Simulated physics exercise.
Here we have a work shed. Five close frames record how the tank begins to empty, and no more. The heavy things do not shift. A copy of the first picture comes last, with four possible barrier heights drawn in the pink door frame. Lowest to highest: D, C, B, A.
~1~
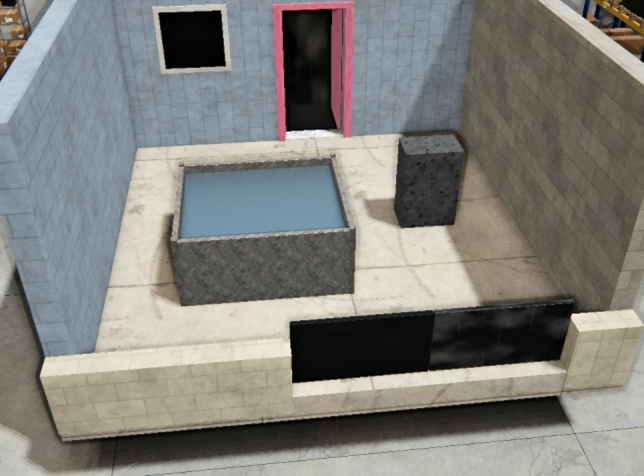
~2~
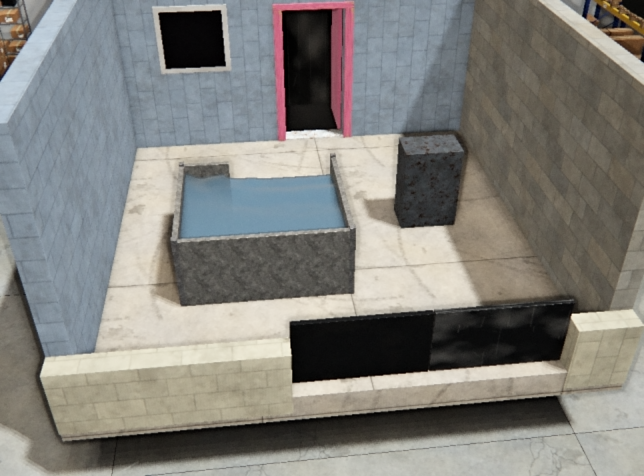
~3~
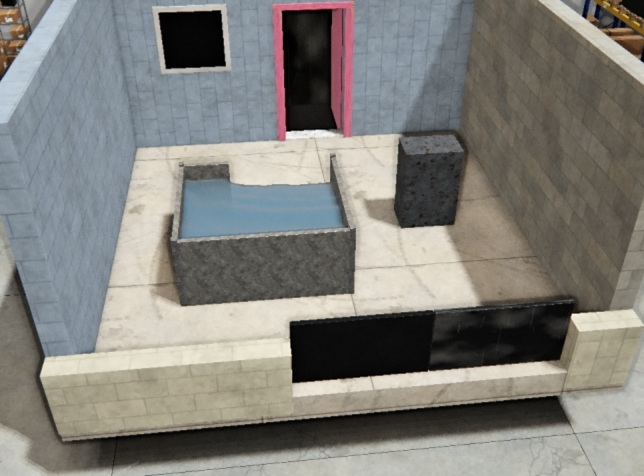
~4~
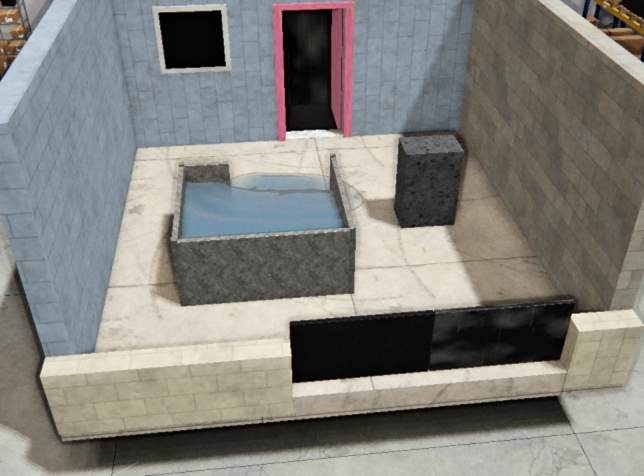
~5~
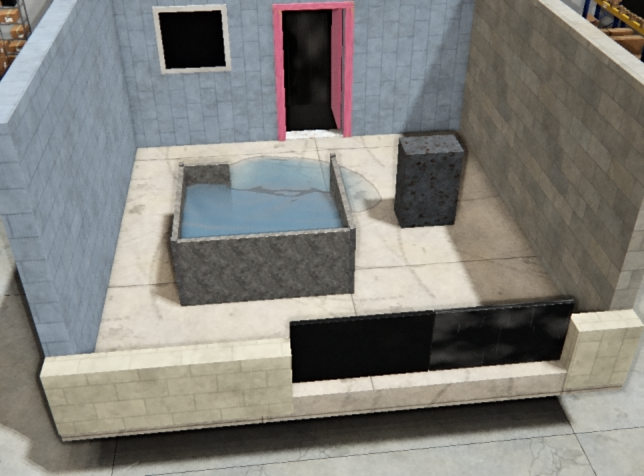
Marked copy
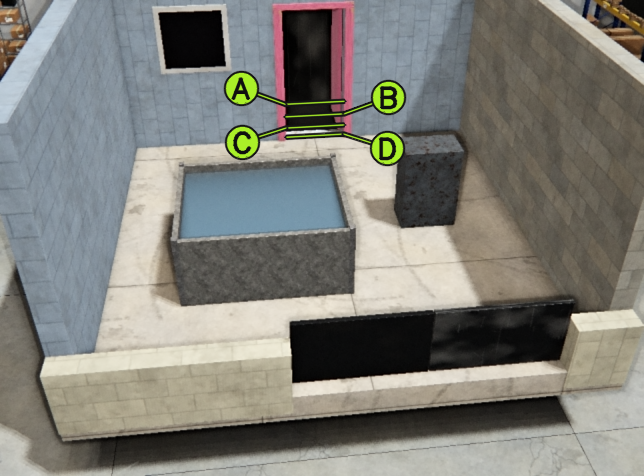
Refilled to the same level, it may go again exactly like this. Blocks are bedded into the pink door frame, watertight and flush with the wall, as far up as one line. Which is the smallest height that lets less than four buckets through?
Choose B.
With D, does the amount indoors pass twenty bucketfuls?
Yes.
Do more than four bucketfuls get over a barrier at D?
Yes.
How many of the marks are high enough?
Two of them.
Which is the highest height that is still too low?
C it is.
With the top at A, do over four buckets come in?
No, not at all.
On the marked copy, A at (314, 102); B at (315, 115); C at (315, 126); D at (315, 135); from the bottom up D, C, B, A.
For height A, nothing gets over.
For height B, a splash gets over, under a bucket.
For height C, about 12 bucketfuls get in.
For height D, dozens of bucketfuls pour in.
